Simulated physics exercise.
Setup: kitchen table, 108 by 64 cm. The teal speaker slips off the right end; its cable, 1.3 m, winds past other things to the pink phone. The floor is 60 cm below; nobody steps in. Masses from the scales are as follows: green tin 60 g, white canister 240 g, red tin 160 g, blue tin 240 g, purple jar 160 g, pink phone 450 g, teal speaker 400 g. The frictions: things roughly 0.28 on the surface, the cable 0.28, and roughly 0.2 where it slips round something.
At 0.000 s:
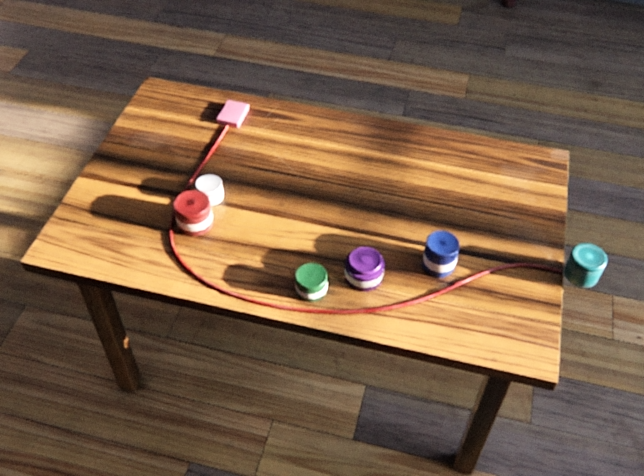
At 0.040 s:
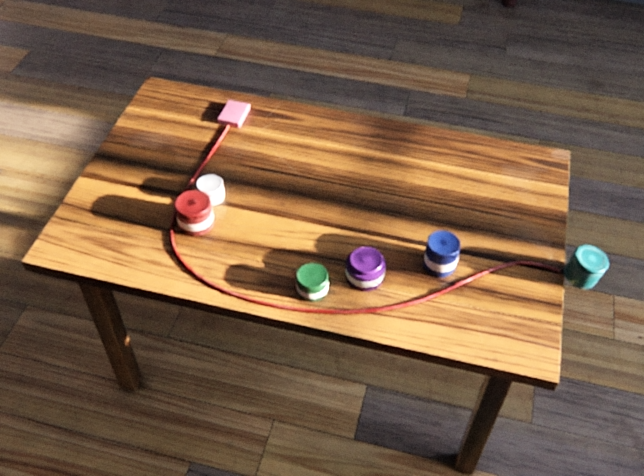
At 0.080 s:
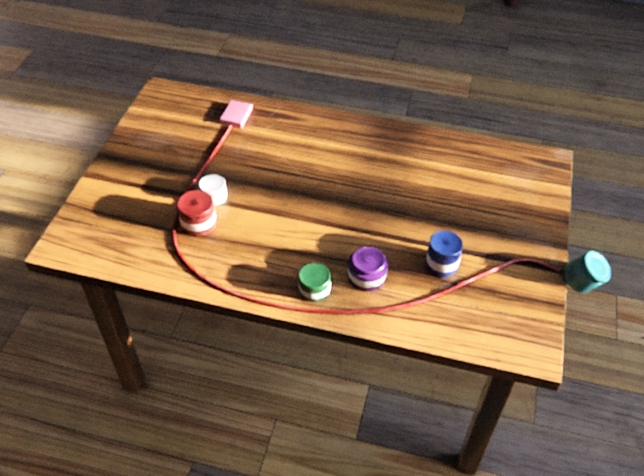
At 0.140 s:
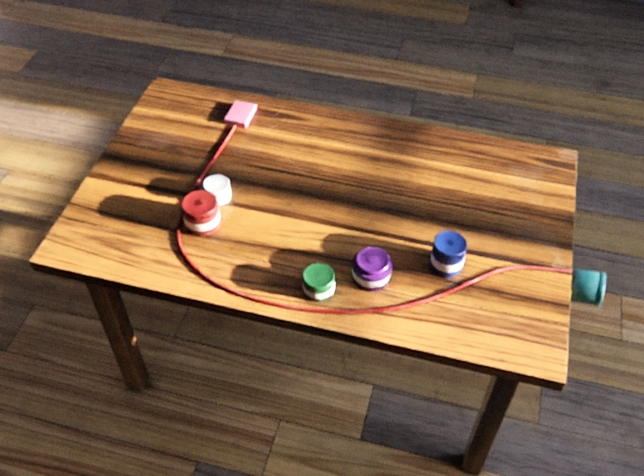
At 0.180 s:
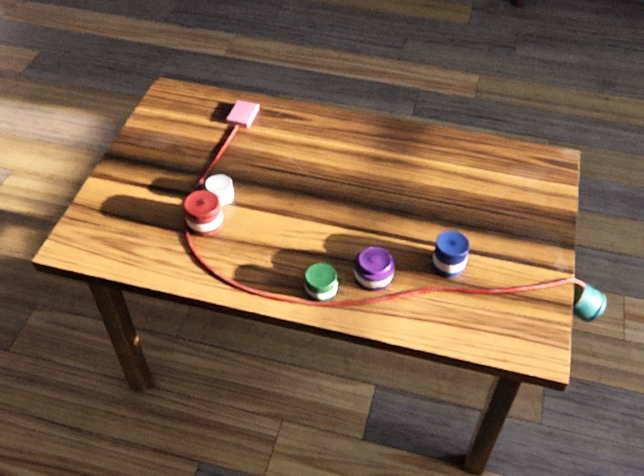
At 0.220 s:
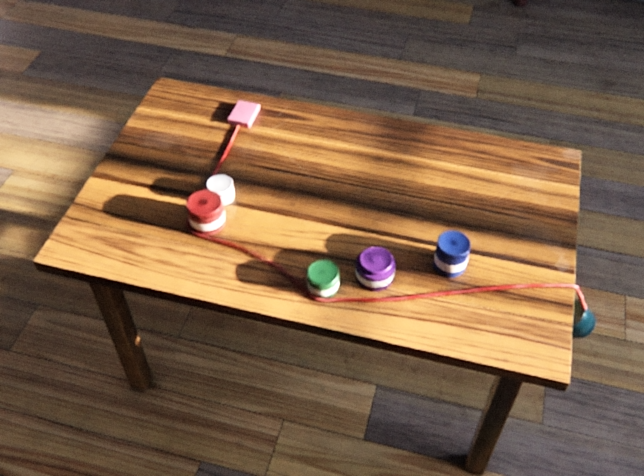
A wooden kitchen table stands on a plank floor, seen from above at an angle. A red cable runs from a pink phone at the back left, around red and white containers and past green, purple and blue ones, to a teal speaker at the right edge. The speaker tilts and sinks beside the edge, drawing the curved cable straighter, while the view shifts very slightly.
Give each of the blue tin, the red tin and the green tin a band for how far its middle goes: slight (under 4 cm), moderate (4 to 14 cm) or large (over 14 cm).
As I see it, blue tin: Small displacement; red tin: Large displacement; green tin: Large displacement.
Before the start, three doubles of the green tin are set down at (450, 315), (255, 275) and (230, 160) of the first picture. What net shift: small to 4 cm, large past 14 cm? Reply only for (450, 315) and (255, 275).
In order they come out low and high.
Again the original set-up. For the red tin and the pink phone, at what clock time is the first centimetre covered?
Red tin: 0.24 s; pink phone: 0.32 s.
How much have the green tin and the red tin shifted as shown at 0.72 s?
I'd say the green tin is some 40 cm out, the red tin some 40 cm.
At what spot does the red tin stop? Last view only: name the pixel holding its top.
You'll find it ending up somewhere near (371, 152).
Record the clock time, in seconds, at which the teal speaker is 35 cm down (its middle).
At about 0.42 s.
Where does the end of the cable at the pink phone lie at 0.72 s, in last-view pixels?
About (268, 162).
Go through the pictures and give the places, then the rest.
The first picture shows blue tin (443, 243); red tin (192, 203); green tin (311, 275); cable runs through (500, 268) (389, 308) (259, 302) (205, 160).
The second picture shows teal speaker (590, 257); cable runs through (500, 267) (260, 302) (206, 160).
The third picture shows teal speaker (587, 272); cable runs through (502, 266) (262, 302) (208, 160).
The fourth picture shows teal speaker (587, 287); cable runs through (508, 268) (267, 302) (213, 160).
The fifth picture shows teal speaker (583, 302); cable runs through (535, 287) (281, 299) (215, 160).
The sixth picture shows blue tin (454, 243); red tin (204, 202); green tin (323, 272); cable runs through (561, 285) (431, 295) (221, 162).
At 0.5 s, the cable's tail end at (235, 140); green tin 28 cm off its start, red tin 24 cm off its start, teal speaker over the edge.
At 0.7 s, the cable's tail end at (268, 162); green tin 40 cm off its start, red tin 38 cm off its start, blue tin 2 cm off its start.
At 1.0 s, the cable's tail end at (274, 166); green tin 40 cm off its start at (396, 147), red tin 39 cm off its start at (371, 152), blue tin 2 cm off its start at (459, 238).
At 1.2 s, the cable's tail end at (274, 166); green tin 40 cm off its start, red tin 39 cm off its start, blue tin 2 cm off its start.
At 2.4 s, the cable's tail end at (274, 166); green tin 40 cm off its start at (396, 147), red tin 39 cm off its start at (371, 152), blue tin 2 cm off its start at (459, 238), white canister 32 cm off its start at (352, 143).
